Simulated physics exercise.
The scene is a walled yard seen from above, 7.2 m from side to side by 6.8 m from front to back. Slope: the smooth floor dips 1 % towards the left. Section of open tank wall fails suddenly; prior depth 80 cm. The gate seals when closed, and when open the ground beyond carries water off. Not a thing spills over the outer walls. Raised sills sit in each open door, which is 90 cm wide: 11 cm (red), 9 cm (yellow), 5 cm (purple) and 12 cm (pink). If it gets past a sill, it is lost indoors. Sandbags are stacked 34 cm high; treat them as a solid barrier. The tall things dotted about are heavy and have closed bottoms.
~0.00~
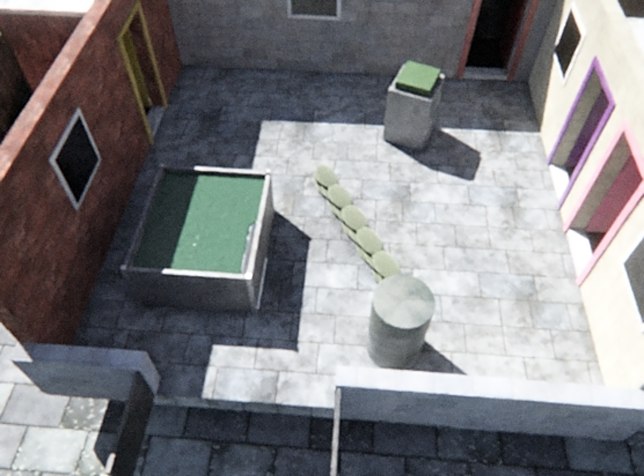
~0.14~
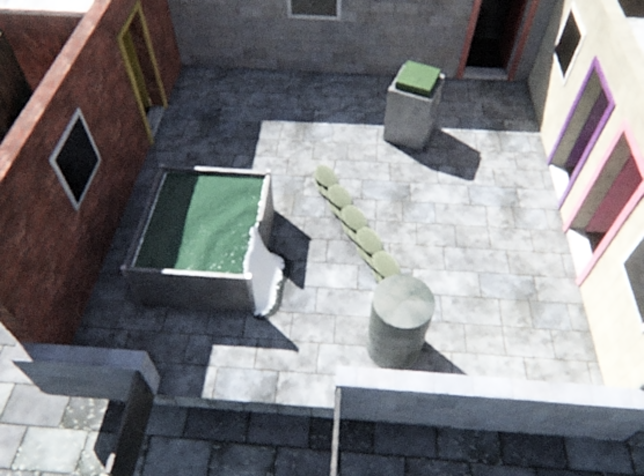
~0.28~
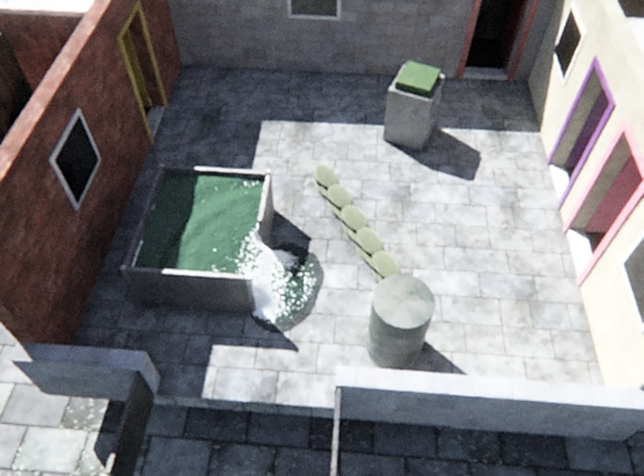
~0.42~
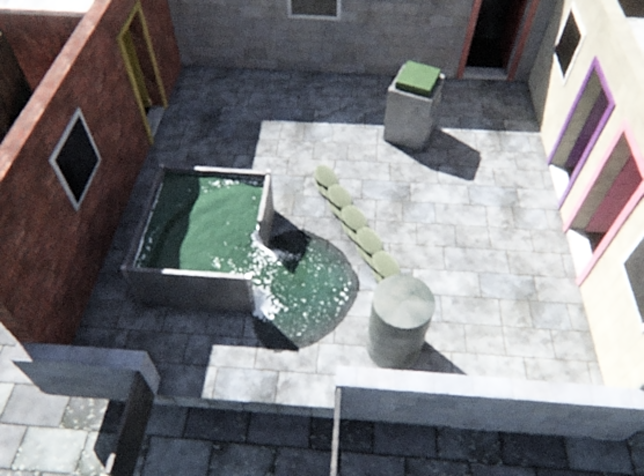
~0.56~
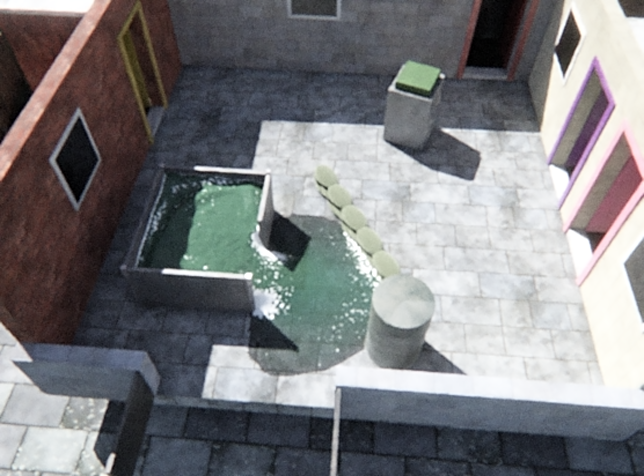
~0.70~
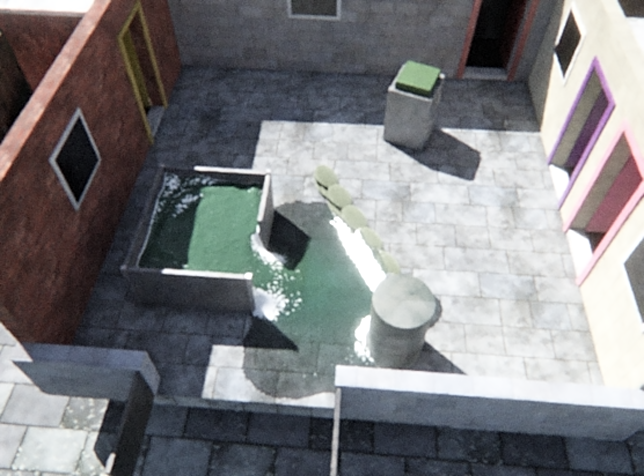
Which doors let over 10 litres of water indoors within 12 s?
The red door: 10 litres or less, the yellow door: 10 litres or less, the purple door: 10 litres or less, the pink door: 10 litres or less.
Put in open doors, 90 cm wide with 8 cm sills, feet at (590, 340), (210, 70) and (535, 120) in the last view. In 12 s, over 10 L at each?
In that order: Past it, under, below.
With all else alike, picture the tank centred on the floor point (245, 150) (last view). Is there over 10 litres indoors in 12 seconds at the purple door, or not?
Then the purple door exceeds it.
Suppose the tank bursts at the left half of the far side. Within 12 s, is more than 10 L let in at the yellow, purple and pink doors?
Then yellow exceeds it, purple does not exceed it, pink does not exceed it.
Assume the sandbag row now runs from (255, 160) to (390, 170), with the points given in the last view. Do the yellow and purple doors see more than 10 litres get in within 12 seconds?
Against the limit, the yellow door stays within it and the purple door goes beyond it.
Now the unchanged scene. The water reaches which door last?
The final one is the red door.
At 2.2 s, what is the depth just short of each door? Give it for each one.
Measured in centimetres, the red door gives 0, the yellow door 0, the purple door 0 and the pink door 10.
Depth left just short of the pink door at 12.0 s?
Roughly 2.5 centimetres.
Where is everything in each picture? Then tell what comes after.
In the first frame, still water, 80 cm deep, in the open tank at (202, 221).
In the second frame, water pours out at (256, 272) and has run 0.6 m, to (257, 315); typically 9 cm deep outside, 80 cm at the open tank's back.
In the third frame, water pours out at (256, 273) and has run 0.9 m, to (317, 270); typically 11 cm deep outside, 80 cm at the open tank's back.
In the fourth frame, water pours out at (257, 274) and has run 1.4 m, to (352, 279); typically 8 cm deep outside, 76 cm at the open tank's back.
In the fifth frame, water pours out at (257, 274) and has run 2.1 m, to a hidden place; typically 6 cm deep outside, 69 cm at the open tank's back.
In the sixth frame, water pours out at (256, 273) and has run 2.6 m, to (435, 312); typically 6 cm deep outside, 69 cm at the open tank's back.
After 1.4 s water covers 20 % of the floor and is deepest (48 cm) near (376, 308); red door not reached, yellow door not reached, purple door not reached, pink door not reached.
After 2.2 s water covers 30 % of the floor and is deepest (32 cm) near (352, 285); red door not reached, yellow door not reached, purple door not reached, pink door 10 cm at the sill, 0 L in.
After 3.5 s water covers 40 % of the floor and is deepest (23 cm) near (347, 390); red door not reached, yellow door not reached, purple door 5 cm at the sill, 0 L in, pink door 11 cm at the sill, 2 L in.
After 7.0 s water covers 70 % of the floor and is deepest (11 cm) near (443, 82); red door 9 cm at the sill, 0 L in, yellow door 5 cm at the sill, 0 L in, purple door 4 cm at the sill, 0 L in, pink door 7 cm at the sill, 3 L in.
After 12.0 s water covers 90 % of the floor and is deepest (10 cm) near (175, 87); red door 5 cm at the sill, 0 L in, yellow door 9 cm at the sill, 0 L in, purple door 2 cm at the sill, 0 L in, pink door 2 cm at the sill, 3 L in.
